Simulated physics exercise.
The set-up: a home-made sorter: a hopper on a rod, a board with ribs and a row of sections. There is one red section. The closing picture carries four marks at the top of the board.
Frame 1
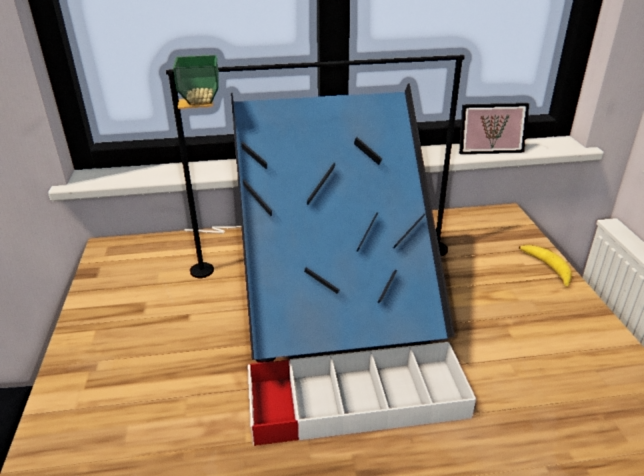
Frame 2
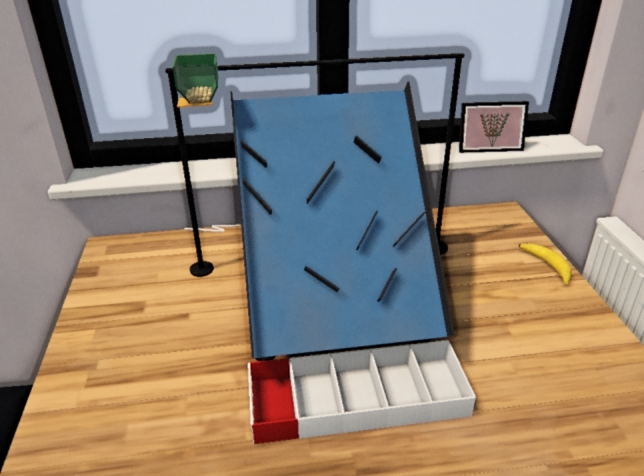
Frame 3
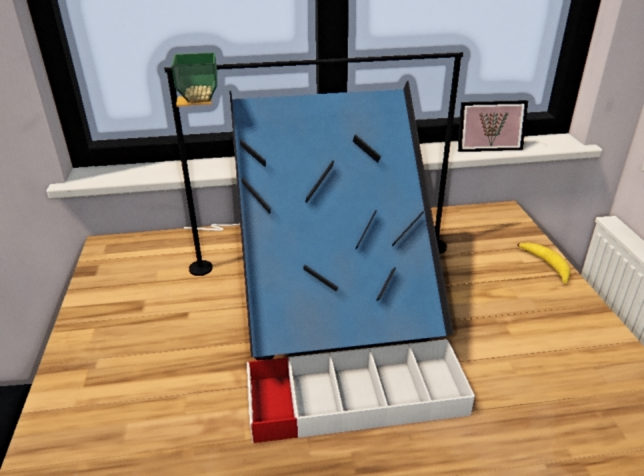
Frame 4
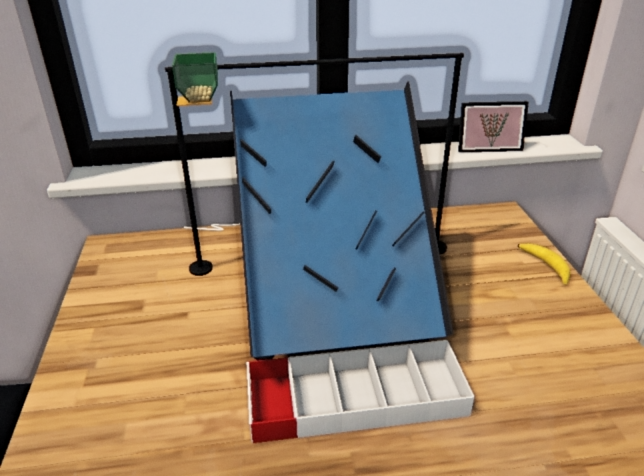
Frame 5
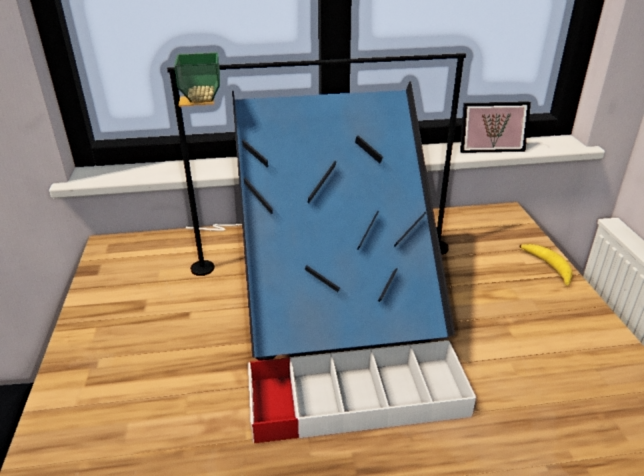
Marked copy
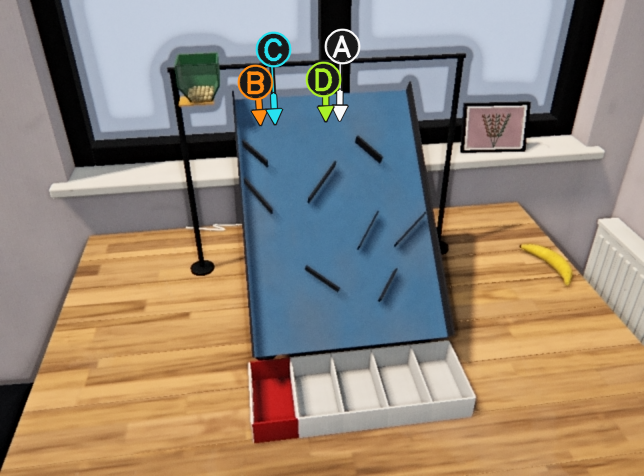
A tilted blue board with dark ribs stands still above a row of sections, one red.
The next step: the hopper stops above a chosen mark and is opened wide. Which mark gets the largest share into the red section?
D beats the others.
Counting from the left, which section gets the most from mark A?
It is the third one.
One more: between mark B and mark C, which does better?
That would be C.
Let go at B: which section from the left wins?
The fourth.
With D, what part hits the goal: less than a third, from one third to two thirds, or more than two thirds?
Mark D gives from one third to two thirds.
On the marked copy, mark A meets the board at (339, 115); mark B meets the board at (260, 119); mark C meets the board at (274, 118); mark D meets the board at (325, 115).
If A is chosen, about a quarter in the red section, most in other sections.
If B is chosen, a small part in the red section, most in other sections.
If C is chosen, about a third in the red section, about two thirds in other sections, a stray few outside the box.
If D is chosen, about half in the red section, about half in other sections.
